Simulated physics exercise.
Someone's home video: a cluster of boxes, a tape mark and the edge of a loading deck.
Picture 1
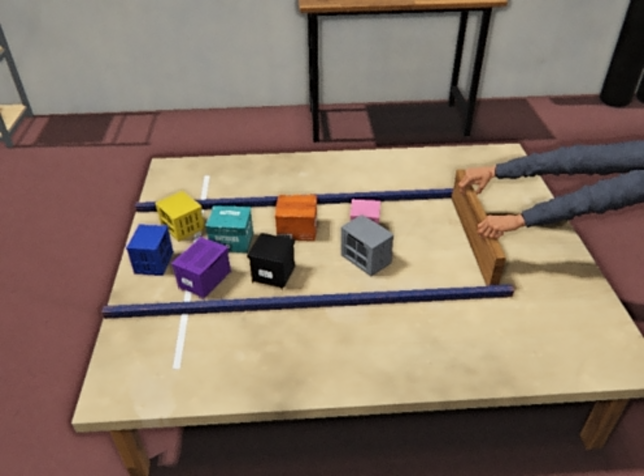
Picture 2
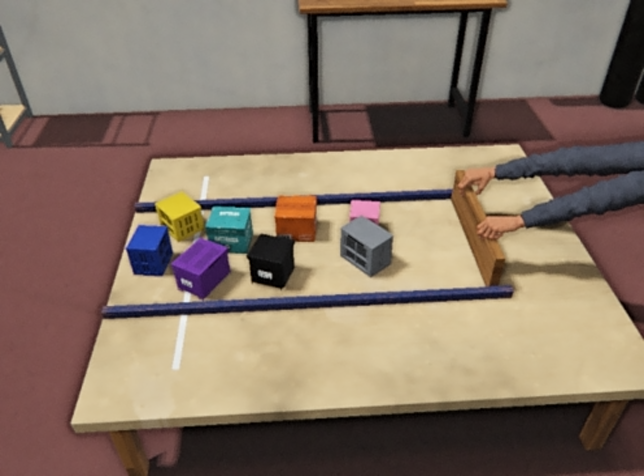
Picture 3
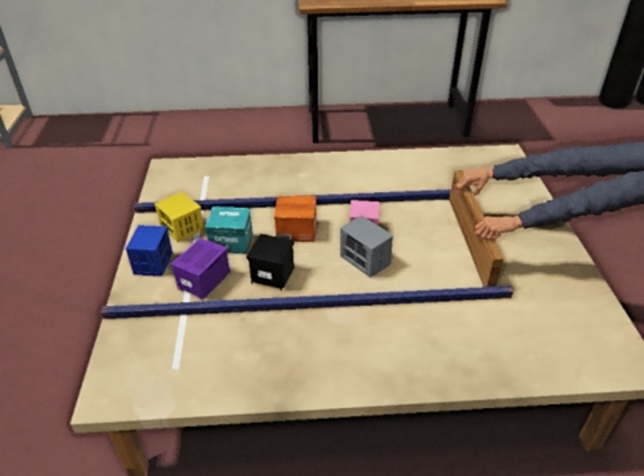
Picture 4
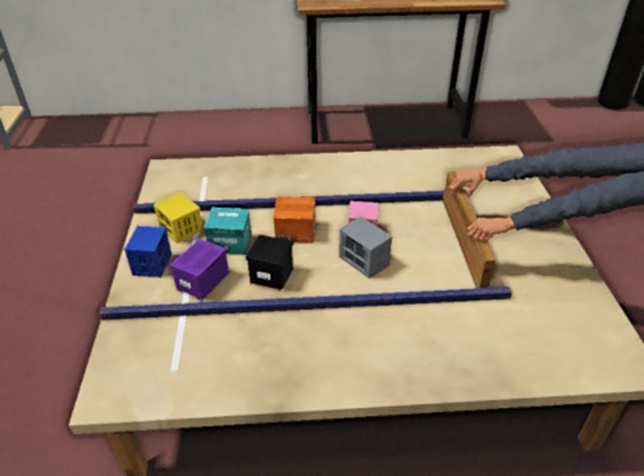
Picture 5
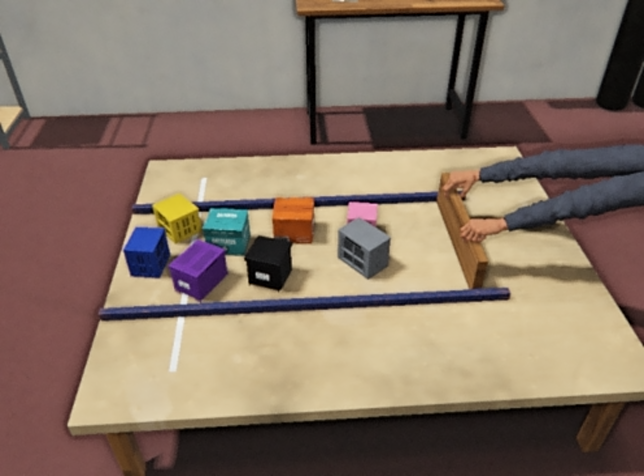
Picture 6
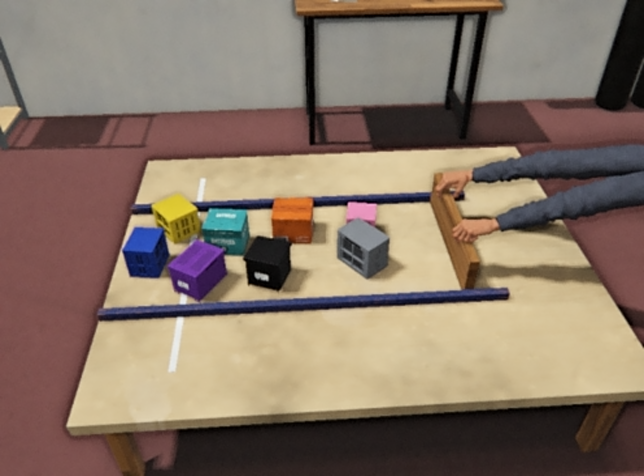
A wooden plank, held upright by two hands reaching in from the right, starts near the right ends of two dark blue rails on a pale table. The hands slide it a short way left toward the grey and pink boxes, leaving a gap, while the cluster of colourful boxes stays essentially still.
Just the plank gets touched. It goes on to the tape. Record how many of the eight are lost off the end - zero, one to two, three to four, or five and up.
It ends with three or four down.
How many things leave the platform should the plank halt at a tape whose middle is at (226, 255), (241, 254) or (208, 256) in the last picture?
Down on the ground: 1, 0 and 1.
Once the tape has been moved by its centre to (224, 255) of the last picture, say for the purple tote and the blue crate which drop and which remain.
The purple tote stays on; the blue crate falls.
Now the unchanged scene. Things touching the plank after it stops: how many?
That comes to 2.
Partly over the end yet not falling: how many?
0.
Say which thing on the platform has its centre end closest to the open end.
Foremost, the orange parcel.
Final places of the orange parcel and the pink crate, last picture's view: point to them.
For the orange parcel it's (143, 228), and for the pink crate it's (178, 231).
Early on, none off yet; blue crate at rest near (147, 253); yellow crate at rest near (177, 219); purple tote at rest near (199, 271).
A while later, none off yet; blue crate travelled about its own width near (114, 258); yellow crate travelled about its own width near (154, 217); purple tote travelled about its own width near (151, 276).
Finally, the number that fall off is three or four; lost, turquoise box, purple tote, yellow crate and blue crate.
